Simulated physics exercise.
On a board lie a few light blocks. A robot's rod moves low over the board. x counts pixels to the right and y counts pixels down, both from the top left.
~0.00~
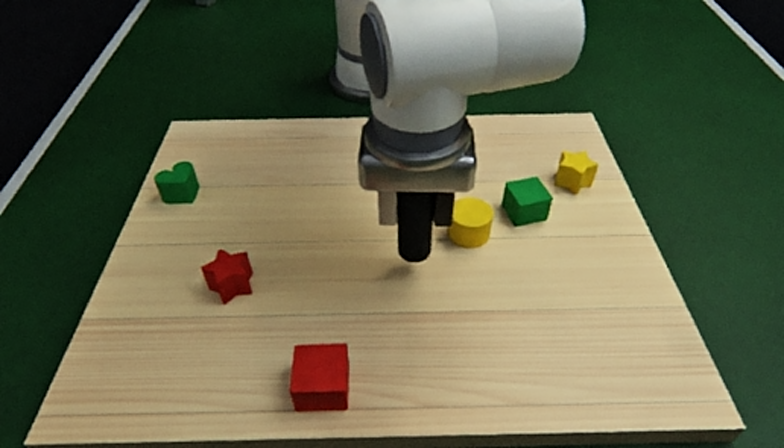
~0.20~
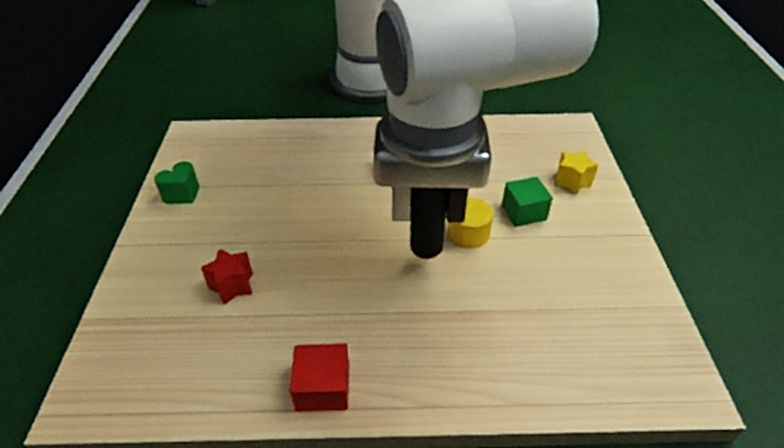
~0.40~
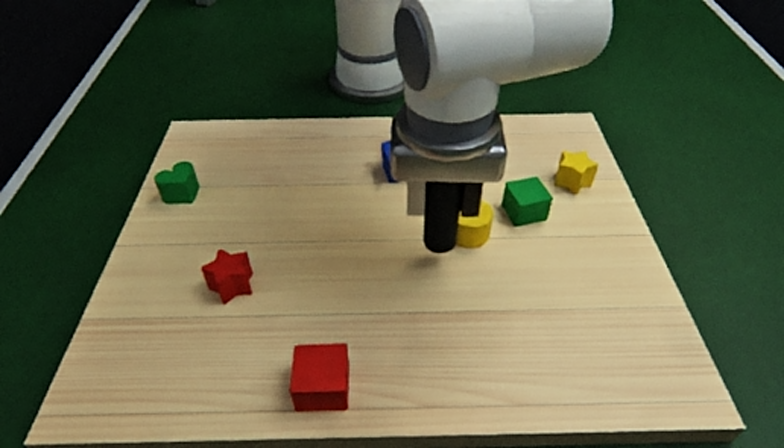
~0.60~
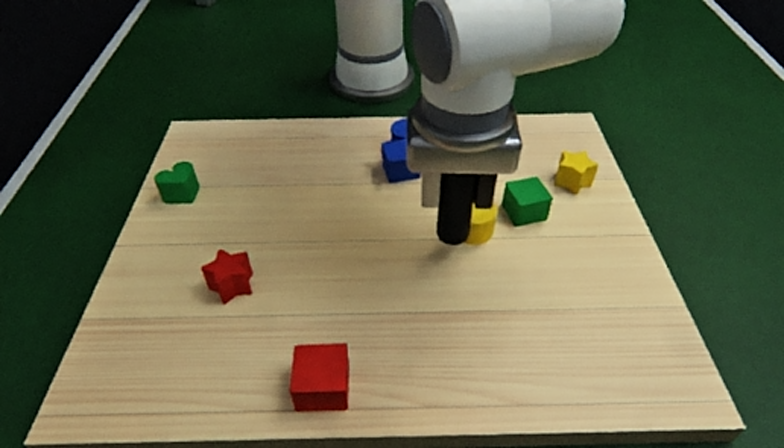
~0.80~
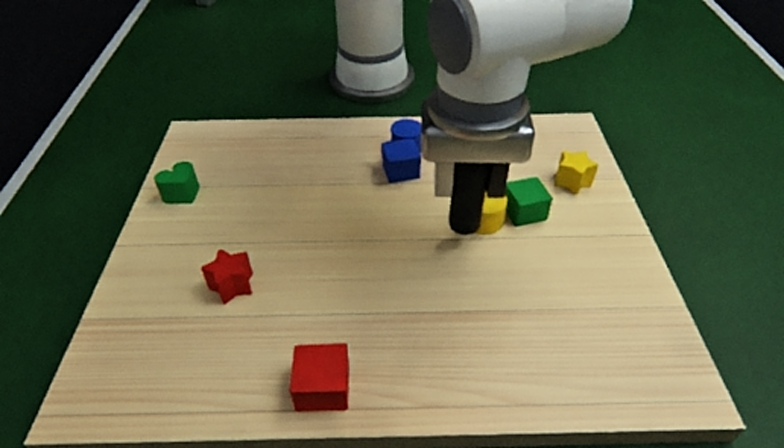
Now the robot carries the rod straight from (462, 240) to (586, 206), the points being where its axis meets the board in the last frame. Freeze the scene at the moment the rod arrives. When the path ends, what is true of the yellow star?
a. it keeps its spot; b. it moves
b (it moves)
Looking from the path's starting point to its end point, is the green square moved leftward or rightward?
It goes toward the left-hand side.
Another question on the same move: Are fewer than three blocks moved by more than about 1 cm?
No, that is not what happens.
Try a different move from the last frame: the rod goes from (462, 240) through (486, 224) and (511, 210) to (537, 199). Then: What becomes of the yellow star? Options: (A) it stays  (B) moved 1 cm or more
(B)
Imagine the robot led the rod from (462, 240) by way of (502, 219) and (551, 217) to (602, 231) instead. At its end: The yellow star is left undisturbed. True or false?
Answer: False.
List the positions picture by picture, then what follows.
In the first picture, rod's lower end at (414, 252); yellow round block at (472, 211); green square at (529, 190); yellow star at (578, 160).
In the second picture, rod at (426, 248); blocks still.
In the third picture, rod at (440, 243); blocks still.
In the fourth picture, rod at (453, 235); yellow round block partly hidden.
In the fifth picture, rod at (464, 225); yellow round block partly hidden; green square at (529, 190); yellow star at (578, 160).
The first path, step by step. One third of the way, rod at (509, 213); yellow round block at (506, 182); green square at (546, 183), turned 30° clockwise.
Two thirds of the way, rod at (551, 201); yellow round block at (507, 180); green square at (558, 174), turned 25° clockwise; yellow star at (580, 159).
At the end, rod at (591, 191); yellow round block at (507, 180); green square at (565, 167); yellow star at (583, 151), turned 20° clockwise.
